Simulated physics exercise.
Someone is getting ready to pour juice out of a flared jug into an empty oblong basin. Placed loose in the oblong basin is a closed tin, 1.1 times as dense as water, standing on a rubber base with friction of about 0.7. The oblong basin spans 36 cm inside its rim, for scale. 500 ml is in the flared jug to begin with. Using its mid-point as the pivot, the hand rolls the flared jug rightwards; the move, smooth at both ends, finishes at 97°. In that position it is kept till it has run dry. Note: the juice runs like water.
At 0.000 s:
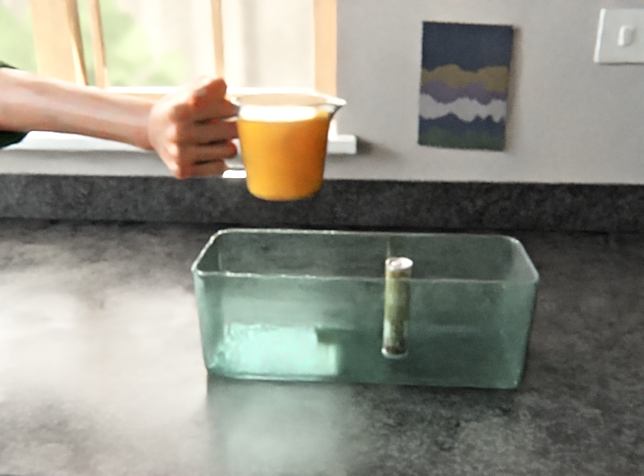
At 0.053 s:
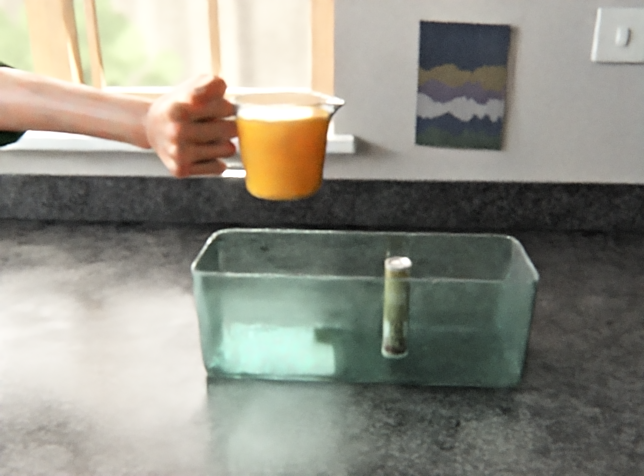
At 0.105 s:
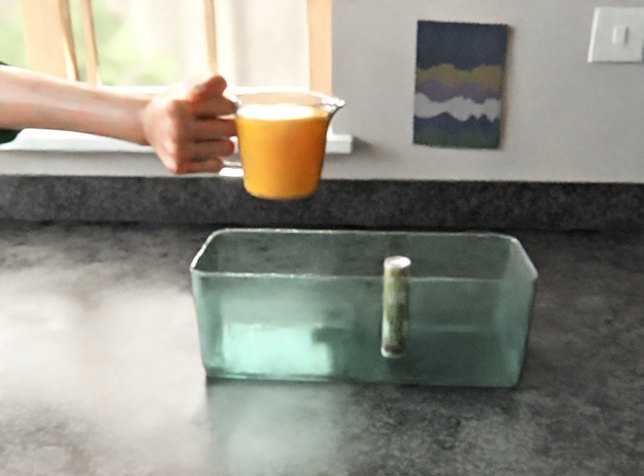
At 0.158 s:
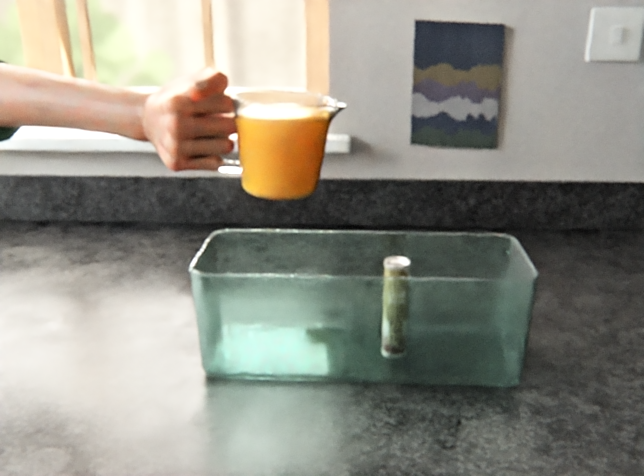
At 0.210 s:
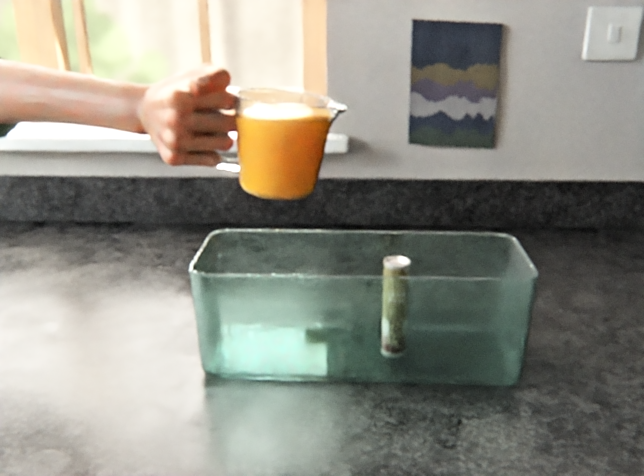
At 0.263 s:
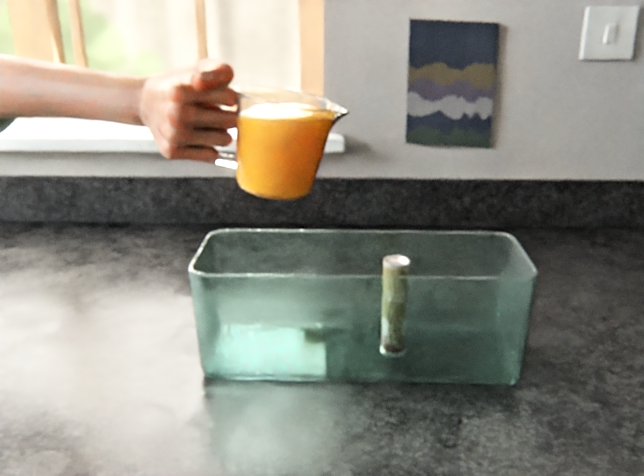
A hand holding a clear jug of orange juice over a glass basin kept it almost level at first, then tilted it slightly to the right, while a small upright tin stayed still inside.
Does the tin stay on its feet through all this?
No.
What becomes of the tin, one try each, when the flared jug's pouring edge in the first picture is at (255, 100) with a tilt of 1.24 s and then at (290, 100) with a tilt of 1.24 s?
The tin stays vertical the first time and stays vertical the second time.
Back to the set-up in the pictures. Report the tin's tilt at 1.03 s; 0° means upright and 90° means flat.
Near 0 degrees.
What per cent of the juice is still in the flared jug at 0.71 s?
I'd put it near 76 percent.
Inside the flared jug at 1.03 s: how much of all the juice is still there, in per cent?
Around 24 in a hundred.
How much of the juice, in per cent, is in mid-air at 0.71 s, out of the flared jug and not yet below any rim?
Roughly 18 percent.
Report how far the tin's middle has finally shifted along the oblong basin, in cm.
Roughly 7.5 cm.
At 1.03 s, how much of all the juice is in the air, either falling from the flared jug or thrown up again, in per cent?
I'd say some 16 per cent is in the air.
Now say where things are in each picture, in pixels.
In the first picture, tilt 0°; pouring edge (346, 102); surface from (239, 113) to (330, 114); the oblong basin's rim runs from (205, 251) to (528, 260); the tin's top is at (399, 268).
In the second picture, tilt 0°; pouring edge (346, 102); surface from (239, 112) to (329, 114).
In the third picture, tilt 2°; pouring edge (346, 103); surface from (239, 112) to (329, 114).
In the fourth picture, tilt 4°; pouring edge (347, 105); surface from (239, 111) to (331, 114).
In the fifth picture, tilt 7°; pouring edge (348, 108); surface from (241, 111) to (333, 114).
In the sixth picture, tilt 10°; pouring edge (350, 111); surface from (241, 111) to (336, 113).
Then, 0.71 s in, the tilt is 59° and 75 per cent is still to pour; the tin stands where it began.
Then, 1.03 s in, the tilt is 90° and 23 per cent is still to pour; the tin stands where it began.
Then, 1.37 s in, the tilt is 97° and 2 per cent is still to pour; the tin leans 57°.
Then, 1.74 s in, the tilt is 97° and 0 per cent is still to pour; the tin lies on its side.
Finally, the tin lies on its side.
